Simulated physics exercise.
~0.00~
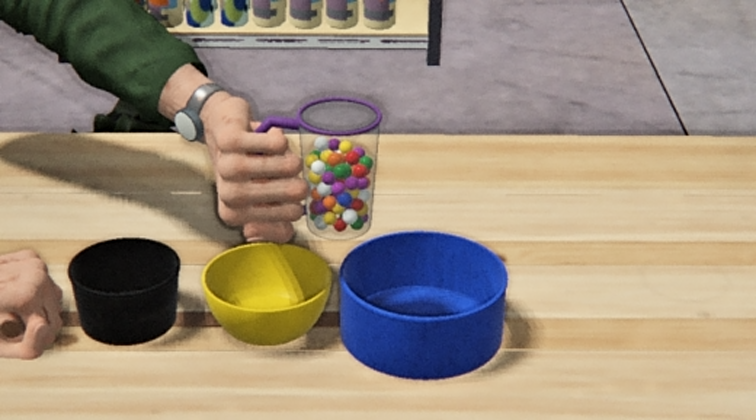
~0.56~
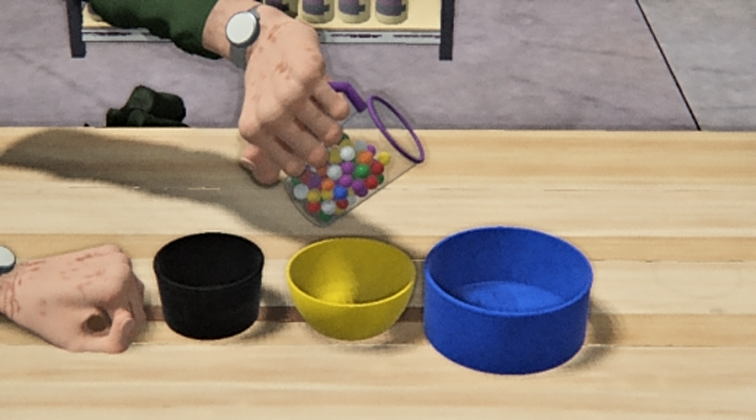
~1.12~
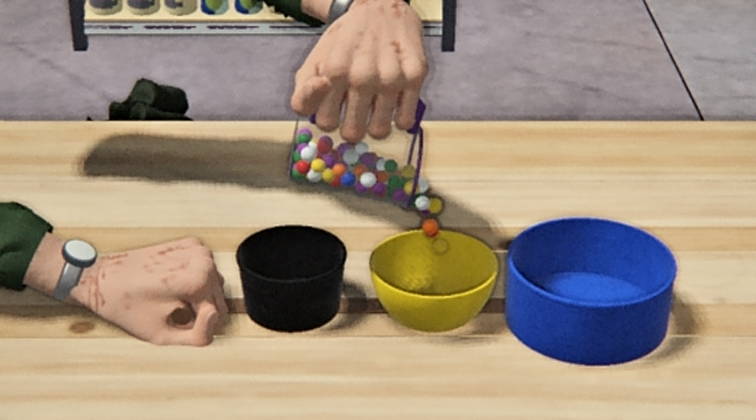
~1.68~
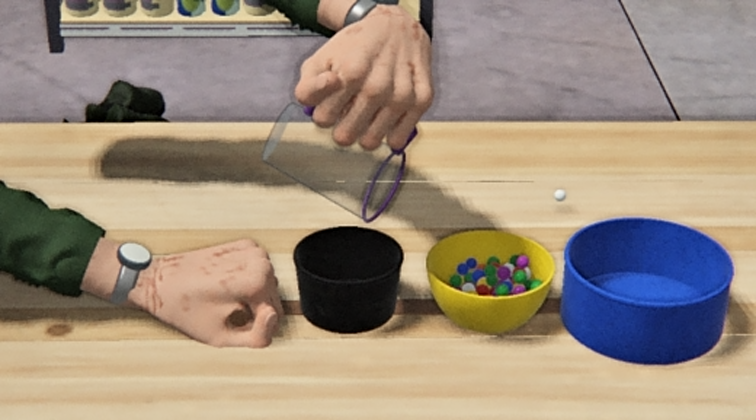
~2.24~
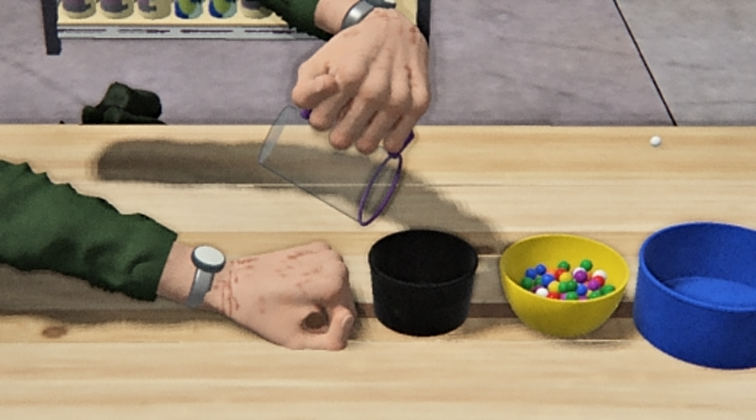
Colorful marbles pour from a hand-tilted clear cup into a yellow bowl as the dishes slide right.
